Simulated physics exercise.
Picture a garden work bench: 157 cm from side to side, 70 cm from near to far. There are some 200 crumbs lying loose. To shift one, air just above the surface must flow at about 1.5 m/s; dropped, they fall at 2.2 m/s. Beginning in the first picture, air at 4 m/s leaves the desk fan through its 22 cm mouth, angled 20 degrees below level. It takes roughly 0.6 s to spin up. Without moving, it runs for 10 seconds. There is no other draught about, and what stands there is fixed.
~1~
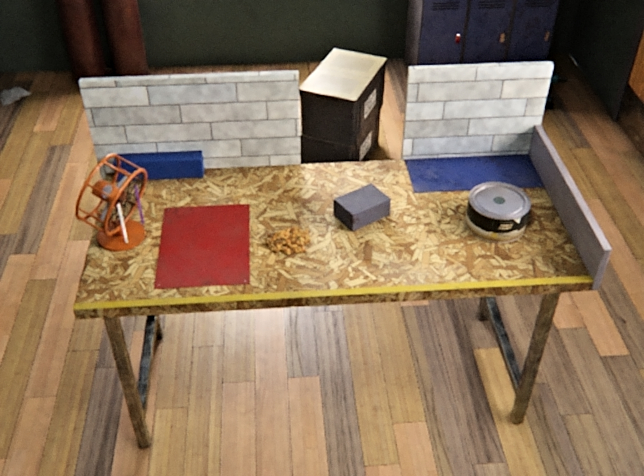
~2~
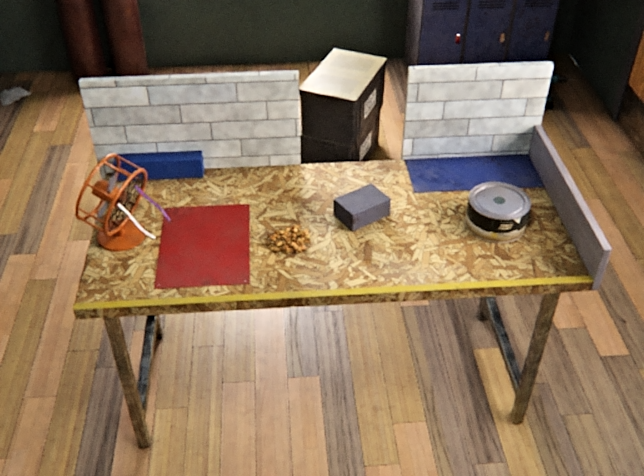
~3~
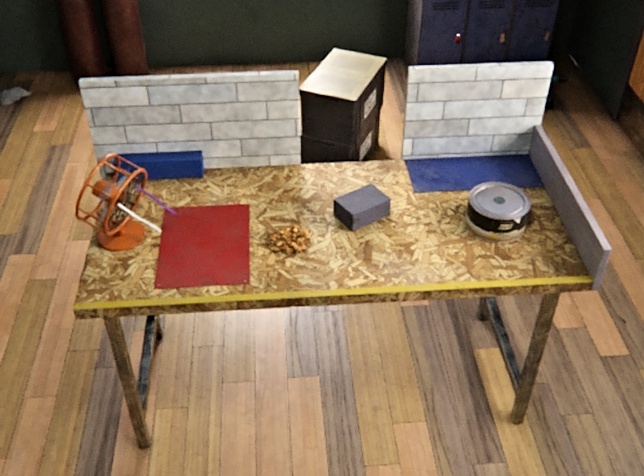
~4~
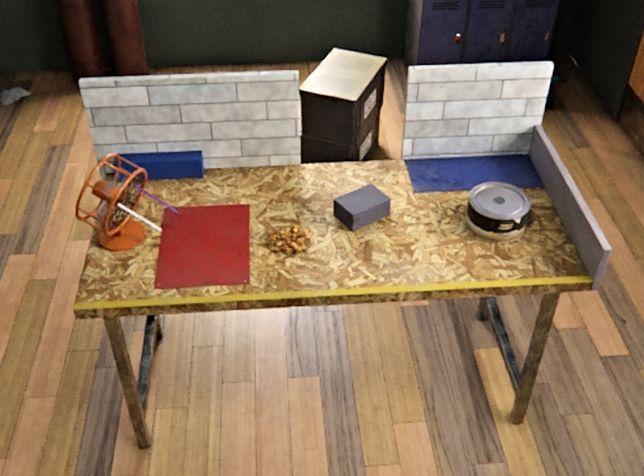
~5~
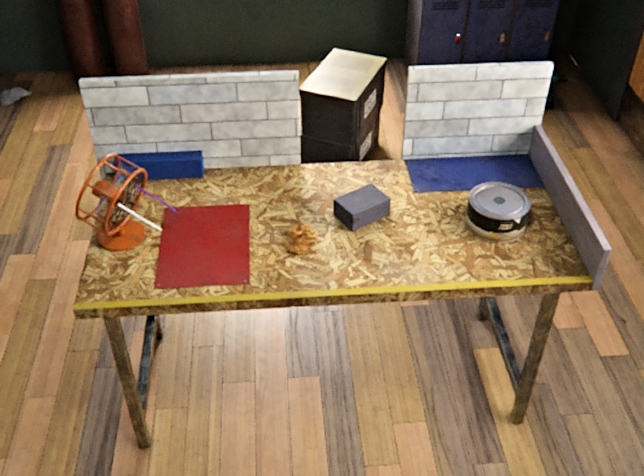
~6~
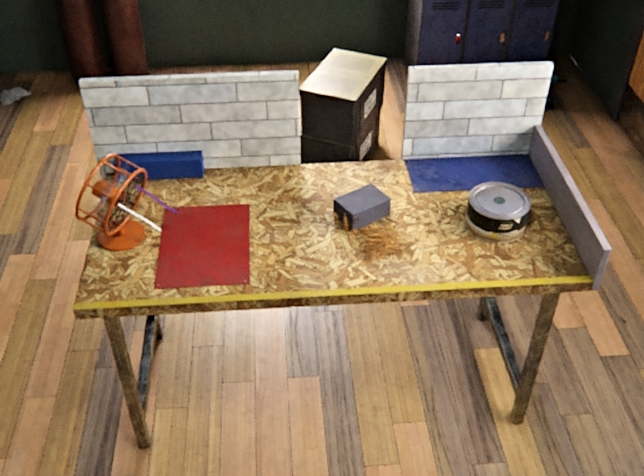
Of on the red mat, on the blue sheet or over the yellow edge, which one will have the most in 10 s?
I would say the blue one.
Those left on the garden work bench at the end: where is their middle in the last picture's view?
Look somewhere near (466, 199).
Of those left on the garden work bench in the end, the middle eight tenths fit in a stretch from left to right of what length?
Roughly 40 cm from left to right.
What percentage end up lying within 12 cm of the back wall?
It comes to close to 30 per cent.
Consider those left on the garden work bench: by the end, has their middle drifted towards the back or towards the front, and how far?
It ends behind its start, some 15 cm.
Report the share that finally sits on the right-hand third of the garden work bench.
Roughly 90 in a hundred.
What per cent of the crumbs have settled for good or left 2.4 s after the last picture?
About 30 %.
Then, 1.2 s after the last picture the count stands so, 12 % are on the blue sheet, 0 % over the yellow edge and 0 % on the red mat; the middle of those still in play is near (462, 218).
Then, 2.4 s after the last picture the count stands so, 26 % are on the blue sheet, 0 % over the yellow edge and 0 % on the red mat; the middle of those still in play is near (465, 214).
Then, 4.7 s after the last picture the count stands so, 34 % are on the blue sheet, 0 % over the yellow edge and 0 % on the red mat; the middle of those still in play is near (468, 211).
Then, 9.2 s after the last picture, at the end, 39 % are on the blue sheet, 1 % over the yellow edge and 0 % on the red mat; the middle of those still in play is near (466, 199).
